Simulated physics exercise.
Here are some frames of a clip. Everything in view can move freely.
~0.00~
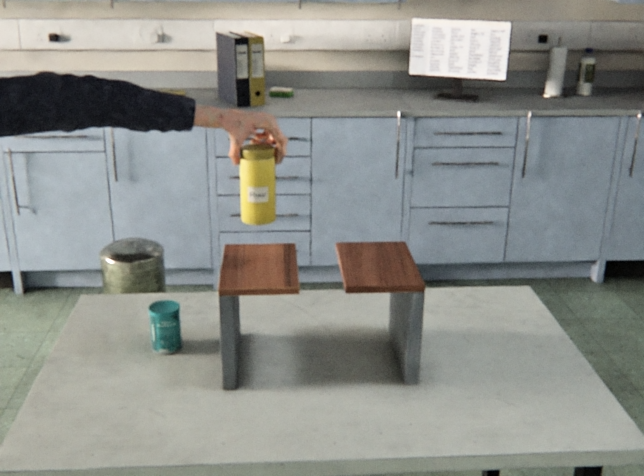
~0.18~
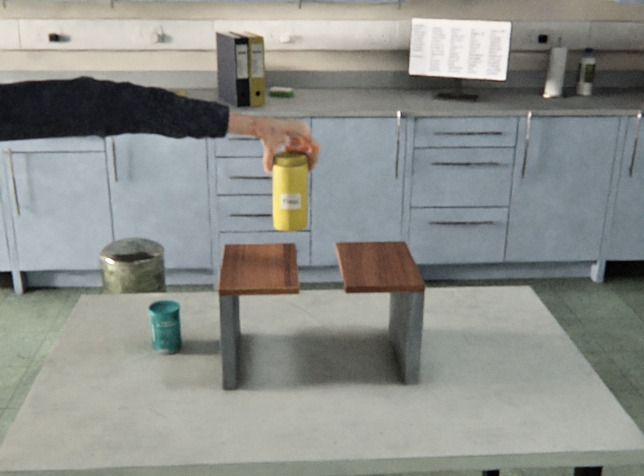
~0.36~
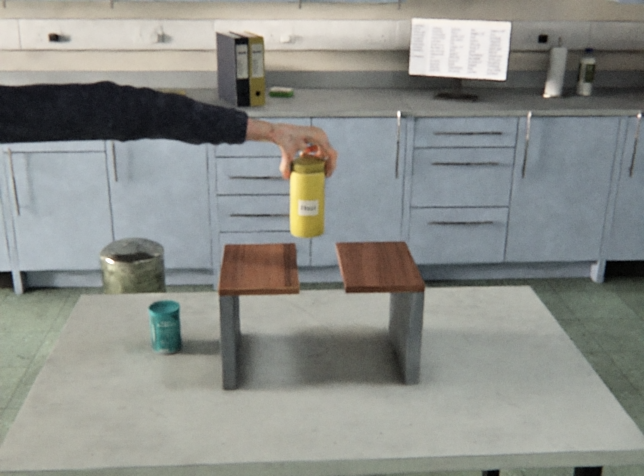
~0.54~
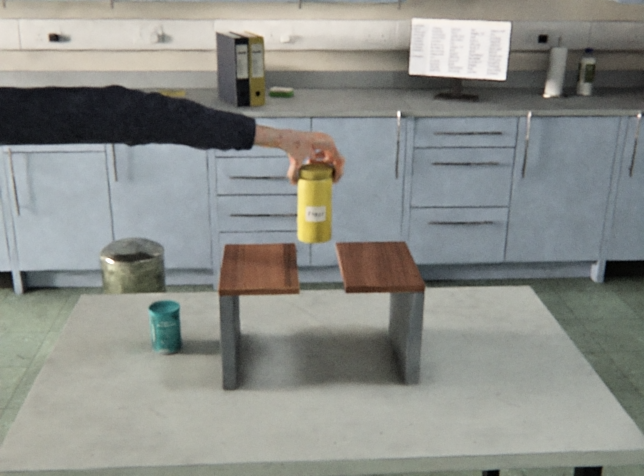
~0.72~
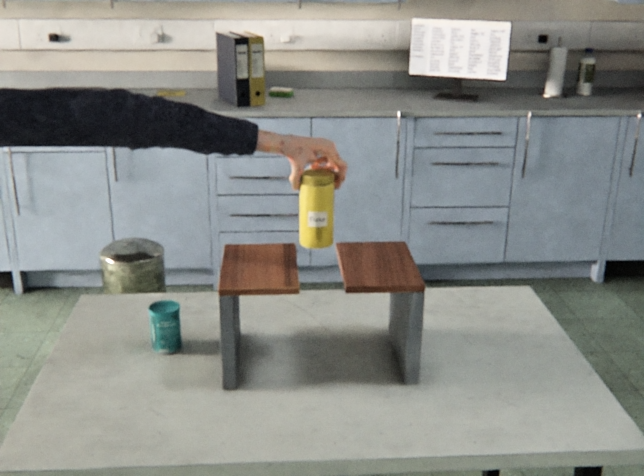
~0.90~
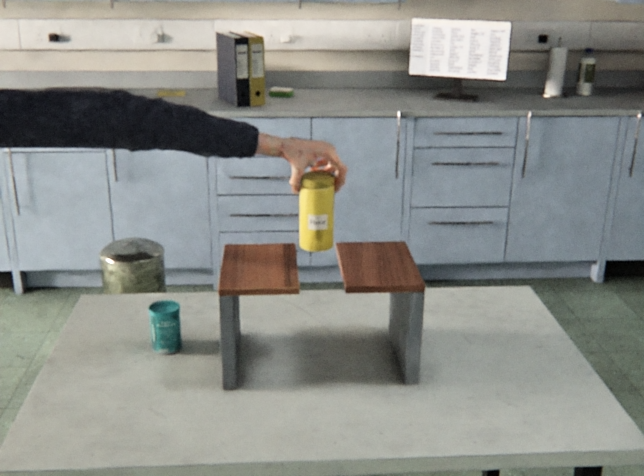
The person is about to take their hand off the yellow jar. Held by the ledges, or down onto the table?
It ends on the table.
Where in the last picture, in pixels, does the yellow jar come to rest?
Near pixel (316, 328).
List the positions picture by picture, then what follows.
In the first picture, being brought over the gap; yellow jar (258, 184); turquoise tin (166, 327).
In the second picture, being brought over the gap; yellow jar (290, 191); turquoise tin (166, 327).
In the third picture, being brought over the gap; yellow jar (308, 197); turquoise tin (166, 327).
In the fourth picture, being brought over the gap; yellow jar (315, 203); turquoise tin (166, 327).
In the fifth picture, being brought over the gap; yellow jar (317, 208); turquoise tin (166, 327).
In the sixth picture, poised above the slot; yellow jar (317, 211); turquoise tin (166, 327).
After 1.10 s, yellow jar shifted about its own width near (317, 234).
After 1.20 s, yellow jar shifted well along near (316, 298).
After 1.30 s, yellow jar shifted well along near (316, 320).
In the end (2.0 s), moved from the start, yellow jar; turquoise tin unmoved. At the end, from the last picture's camera, yellow jar near (316, 328). The jar drops through.
